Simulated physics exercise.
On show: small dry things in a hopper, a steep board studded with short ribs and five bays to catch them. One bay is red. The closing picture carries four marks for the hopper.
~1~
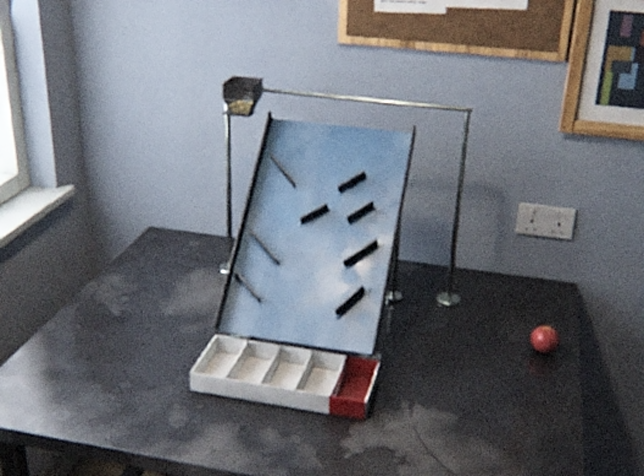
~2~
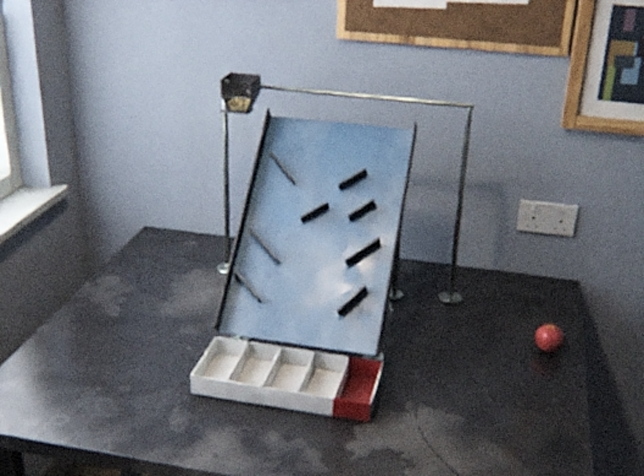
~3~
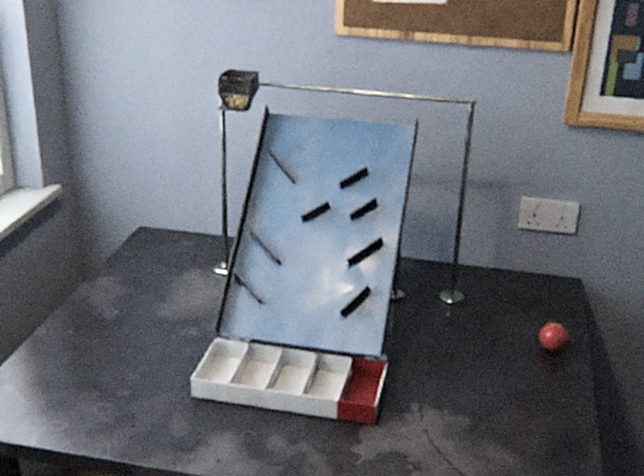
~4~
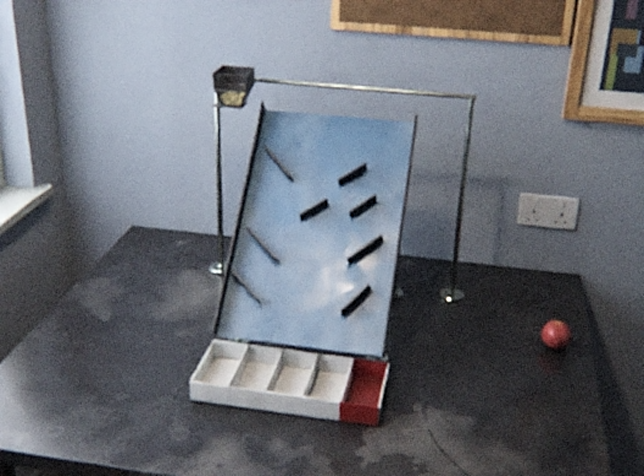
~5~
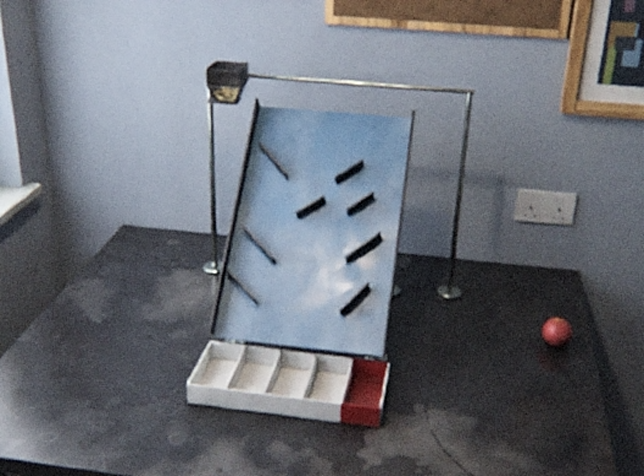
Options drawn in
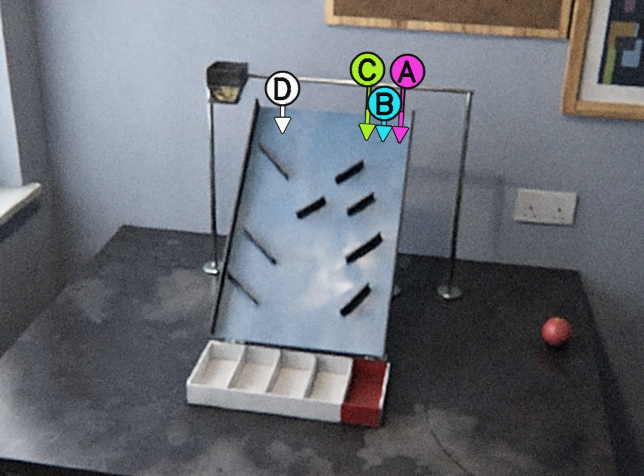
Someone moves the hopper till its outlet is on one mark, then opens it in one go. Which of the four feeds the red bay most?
I would pick mark A.
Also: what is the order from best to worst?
The order is A, B, C, D.
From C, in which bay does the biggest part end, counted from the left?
It is the third one.
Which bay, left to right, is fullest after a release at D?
The third from the left.
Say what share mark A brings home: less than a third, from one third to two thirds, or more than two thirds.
From one third to two thirds.
On the marked copy, mark A meets the board at (399, 136); mark B meets the board at (383, 135); mark C meets the board at (366, 134); mark D meets the board at (282, 127).
With A, about half in the red bay, about a third in other bays, a small part outside the box.
With B, about a third in the red bay, about half in other bays, a small part outside the box.
With C, about a quarter in the red bay, most in other bays.
With D, none in the red bay, nearly all in other bays.
